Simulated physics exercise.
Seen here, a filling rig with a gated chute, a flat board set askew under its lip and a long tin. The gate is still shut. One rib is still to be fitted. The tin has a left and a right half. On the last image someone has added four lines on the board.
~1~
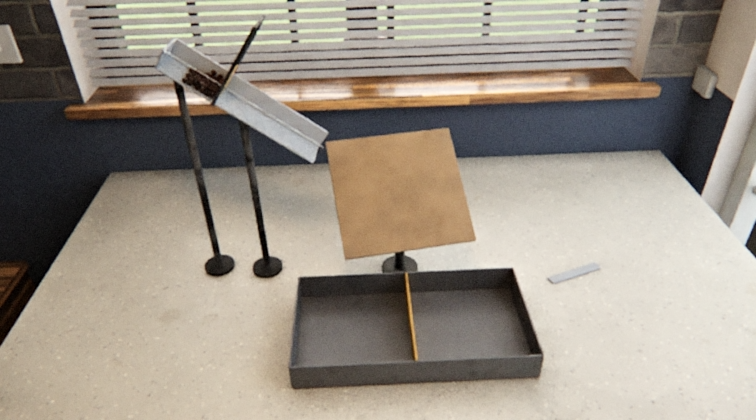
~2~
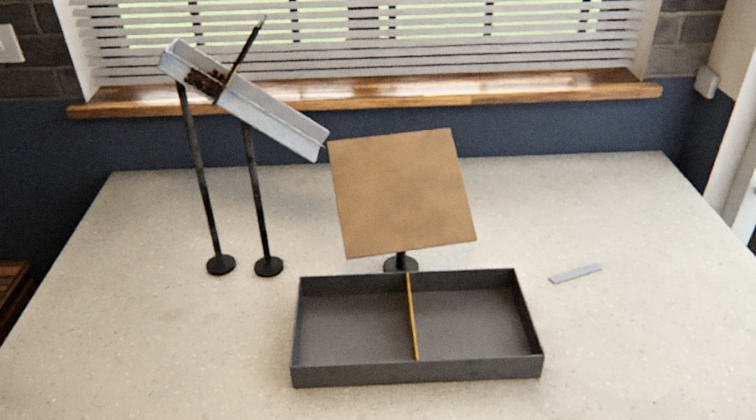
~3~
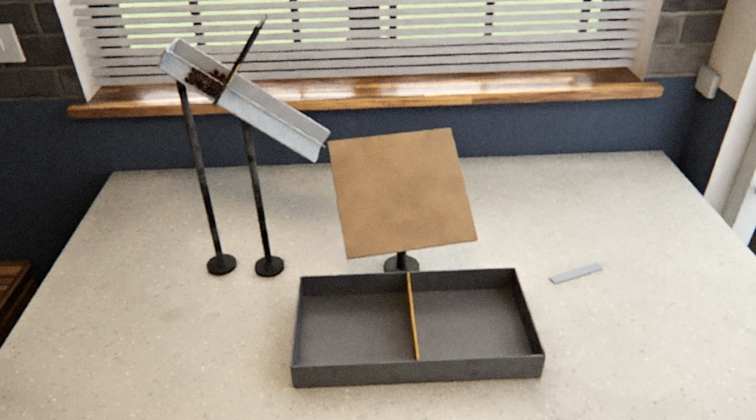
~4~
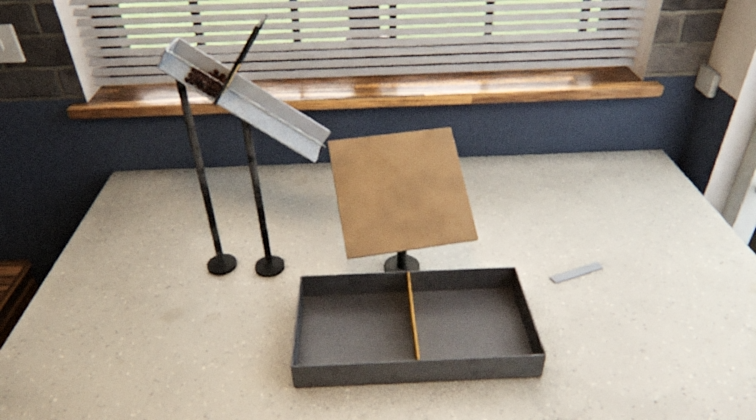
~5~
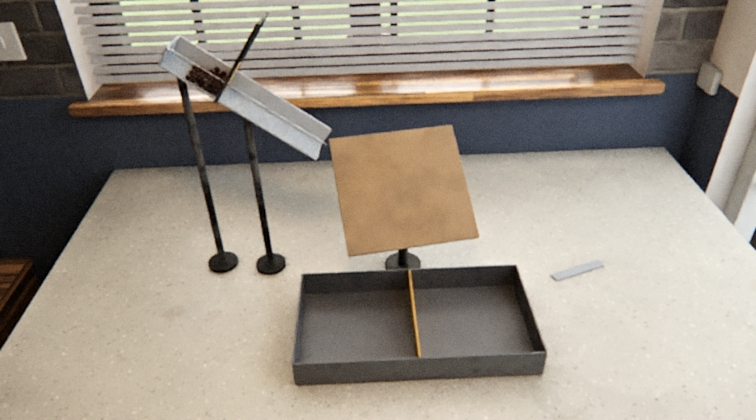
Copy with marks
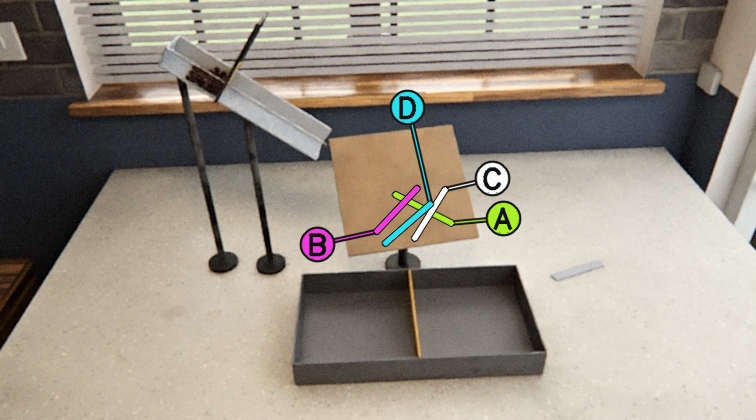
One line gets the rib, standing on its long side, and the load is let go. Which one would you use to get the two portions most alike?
Line C.
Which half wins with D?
Left.
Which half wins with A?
The right half.
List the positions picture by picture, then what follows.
In the first frame, load behind the gate at (208, 83), allspice berries; lip of the chute at (316, 155), sloping gently.
In the second frame, middle of the board at (401, 190), tilted fairly steeply; middle of its low edge at (413, 249); of its high edge at (390, 135).
In the third frame, front corners of the tin at (291, 366) and (545, 355); front end of its middle wall at (418, 361); gate still shut at (233, 73).
In the fourth frame, middle of the load at (211, 82); lip at (318, 154).
In the fifth frame, middle of the load at (212, 80); lip at (319, 152).
On the marked copy, line A from (395, 194) to (451, 223); line B from (417, 188) to (376, 231); line C from (445, 189) to (414, 238); line D from (430, 204) to (385, 243).
For line A, of what is caught, a small part in the left half, most in the right.
For line B, of what is caught, nearly all in the left half, a small part in the right.
For line C, of what is caught, about two thirds in the left half, about a third in the right.
For line D, of what is caught, nearly all in the left half, a small part in the right.
